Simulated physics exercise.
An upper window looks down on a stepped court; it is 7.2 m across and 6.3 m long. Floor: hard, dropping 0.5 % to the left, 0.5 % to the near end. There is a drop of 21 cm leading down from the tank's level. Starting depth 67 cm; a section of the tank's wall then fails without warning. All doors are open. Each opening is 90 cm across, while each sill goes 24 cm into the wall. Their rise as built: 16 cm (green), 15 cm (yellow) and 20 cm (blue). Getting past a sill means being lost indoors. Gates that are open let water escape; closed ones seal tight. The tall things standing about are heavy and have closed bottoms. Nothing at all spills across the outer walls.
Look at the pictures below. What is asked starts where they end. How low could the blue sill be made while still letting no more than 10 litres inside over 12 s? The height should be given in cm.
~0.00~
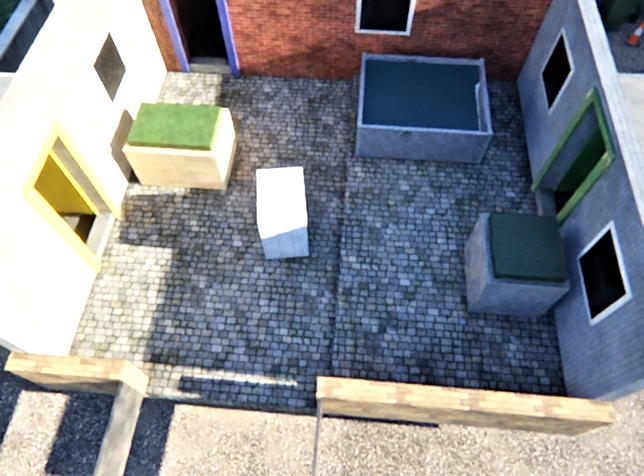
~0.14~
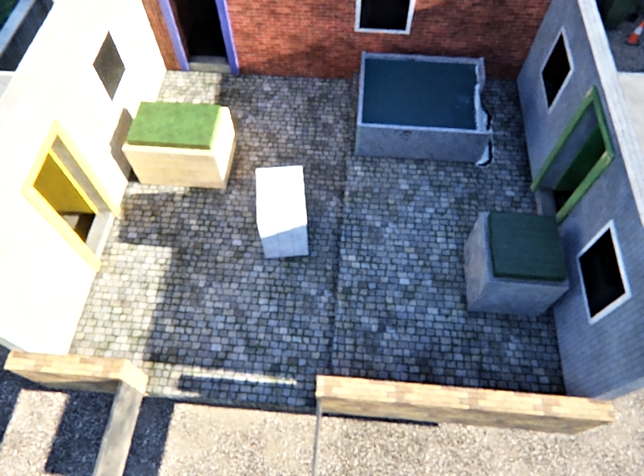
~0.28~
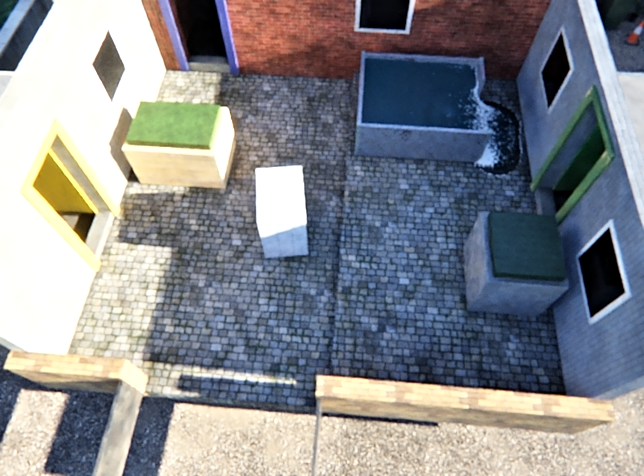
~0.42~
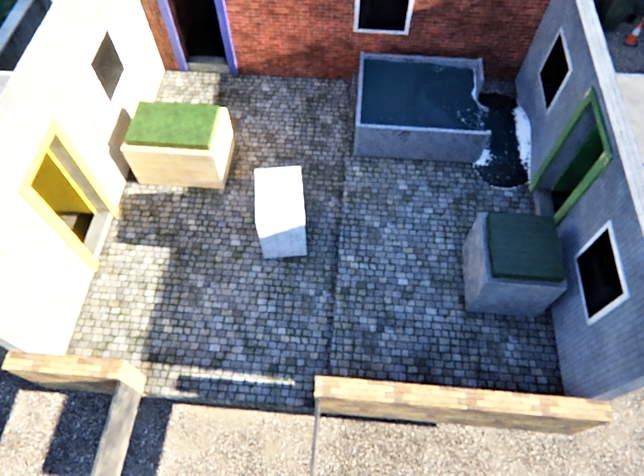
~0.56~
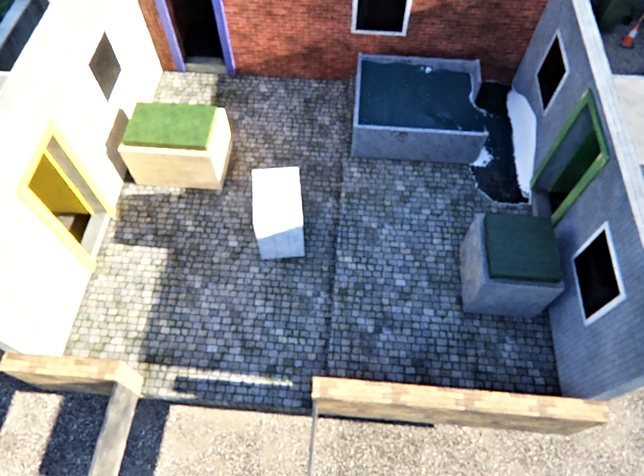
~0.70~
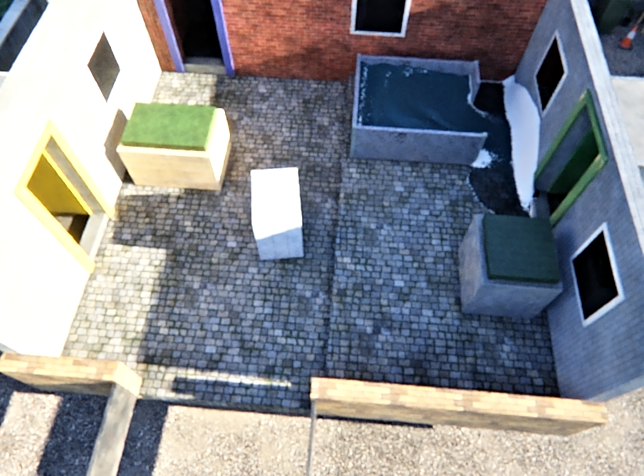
About 7.5 cm.
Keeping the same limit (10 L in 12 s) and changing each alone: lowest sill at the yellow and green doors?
Close to 5.5 cm (yellow) and close to 16 cm (green).
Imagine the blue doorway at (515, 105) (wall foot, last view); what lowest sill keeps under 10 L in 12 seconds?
You'd want it roughly 34 cm high.
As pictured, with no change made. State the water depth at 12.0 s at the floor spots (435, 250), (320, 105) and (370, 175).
Roughly 2, 5 and 2 centimetres.
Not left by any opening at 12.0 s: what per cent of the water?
Close to 90 in a hundred.
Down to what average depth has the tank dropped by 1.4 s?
Close to 43 cm deep on average.
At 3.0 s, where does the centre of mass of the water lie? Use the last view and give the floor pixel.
(432, 154).
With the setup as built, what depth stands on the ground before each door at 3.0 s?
Green door 13 cm, yellow door 0 cm, blue door 2 cm.
After 1.4 s water covers 10 % of the floor, deepest (50 cm) near (512, 144); it has not reached the blue door.
After 3.0 s water covers 40 % of the floor, deepest (32 cm) near (504, 88); 2 cm at the blue door, 0 litres in over its 20 cm sill.
After 12.0 s water covers 95 % of the floor, deepest (10 cm) near (146, 115); 8 cm at the blue door, 0 litres in over its 20 cm sill.
At the blue door as built, the water arrived by 3.0 s and peaked near 11 cm at 7.2 s.
With a sill of 6.5 cm, 17 litres would have come in within the 12 s; with 8.5 cm, 6 litres. So under 10 litres takes about 7.5 cm.
